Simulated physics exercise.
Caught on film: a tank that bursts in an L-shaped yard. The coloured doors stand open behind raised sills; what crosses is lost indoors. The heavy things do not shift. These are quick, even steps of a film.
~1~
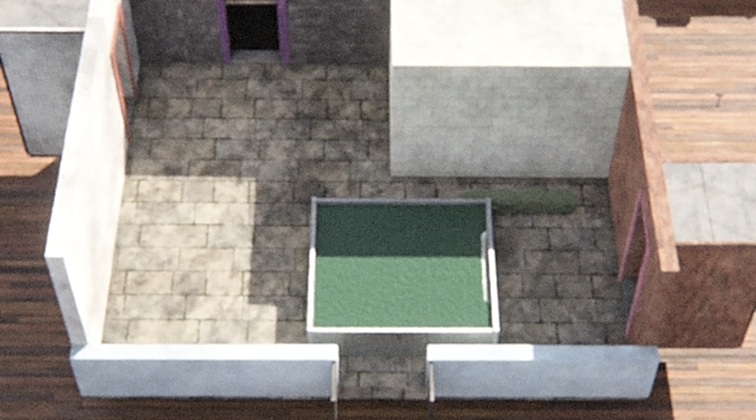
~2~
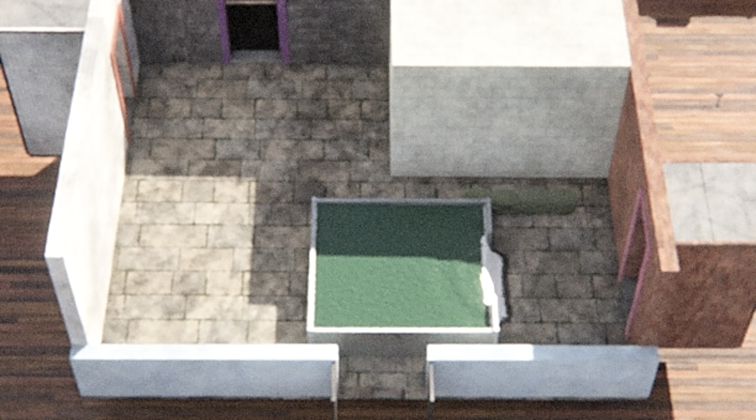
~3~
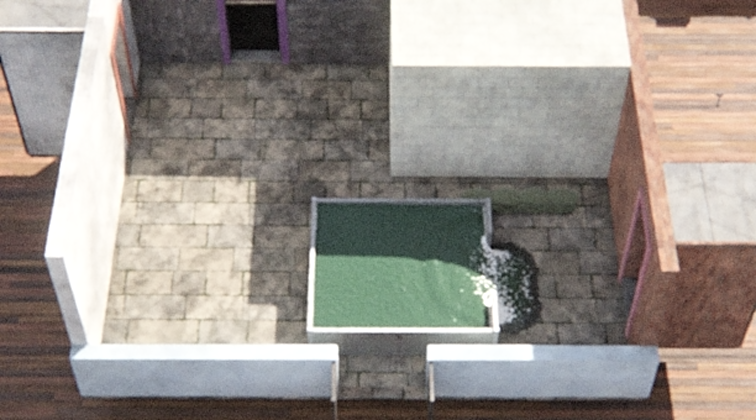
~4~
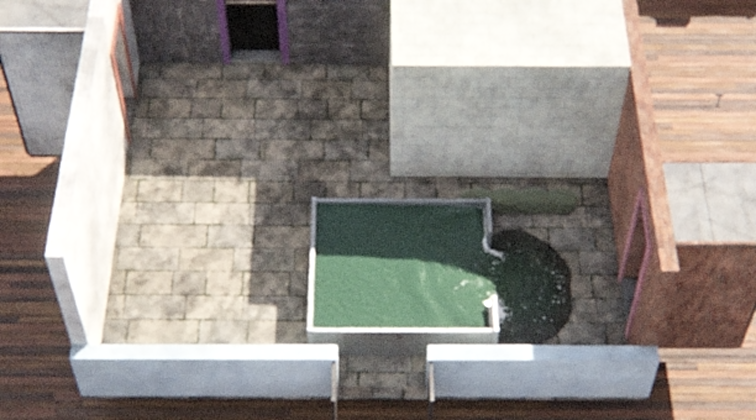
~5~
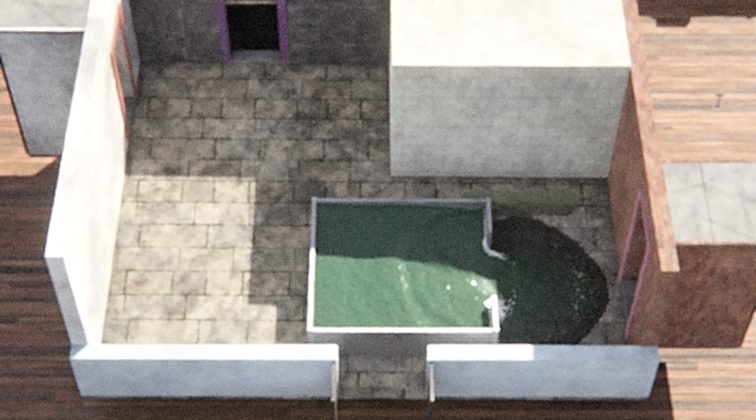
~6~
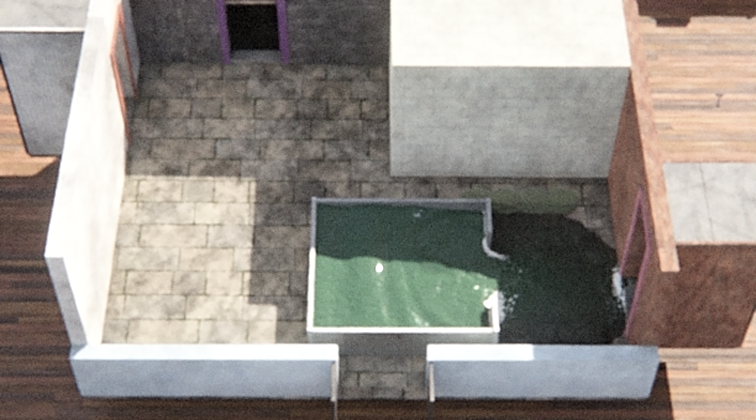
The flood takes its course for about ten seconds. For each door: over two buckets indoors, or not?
The red door stays under that; the purple door stays under that; the pink door takes more than that.
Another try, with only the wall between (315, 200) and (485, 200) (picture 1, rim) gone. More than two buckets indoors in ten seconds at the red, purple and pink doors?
Red lets more in, purple passes that mark, pink takes less.
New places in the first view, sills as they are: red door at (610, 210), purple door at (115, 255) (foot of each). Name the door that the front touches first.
The pink-painted one.
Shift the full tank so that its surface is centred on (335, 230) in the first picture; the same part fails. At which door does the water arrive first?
First comes the pink-painted one.
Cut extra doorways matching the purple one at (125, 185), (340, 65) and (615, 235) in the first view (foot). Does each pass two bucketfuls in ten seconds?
In turn: Holds, stays under, passes that mark.
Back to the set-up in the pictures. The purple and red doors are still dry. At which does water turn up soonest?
I say the red door.
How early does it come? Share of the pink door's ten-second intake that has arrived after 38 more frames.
I make it 85 per cent.
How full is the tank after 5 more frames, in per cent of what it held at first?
Some 78 per cent.
A moment on, water covers 15 % of the floor; the red door not reached, the purple door not reached, the pink door over two buckets in.
Next, water covers 20 % of the floor; the red door not reached, the purple door not reached, the pink door far over two buckets in.
Then, water covers 30 % of the floor; the red door not reached, the purple door not reached, the pink door far over two buckets in.
Later, water covers 55 % of the floor; the red door not reached, the purple door not reached, the pink door far over two buckets in.
In the end, water covers 80 % of the floor; the red door wet at the sill, nothing in, the purple door wet at the sill, nothing in, the pink door far over two buckets in.
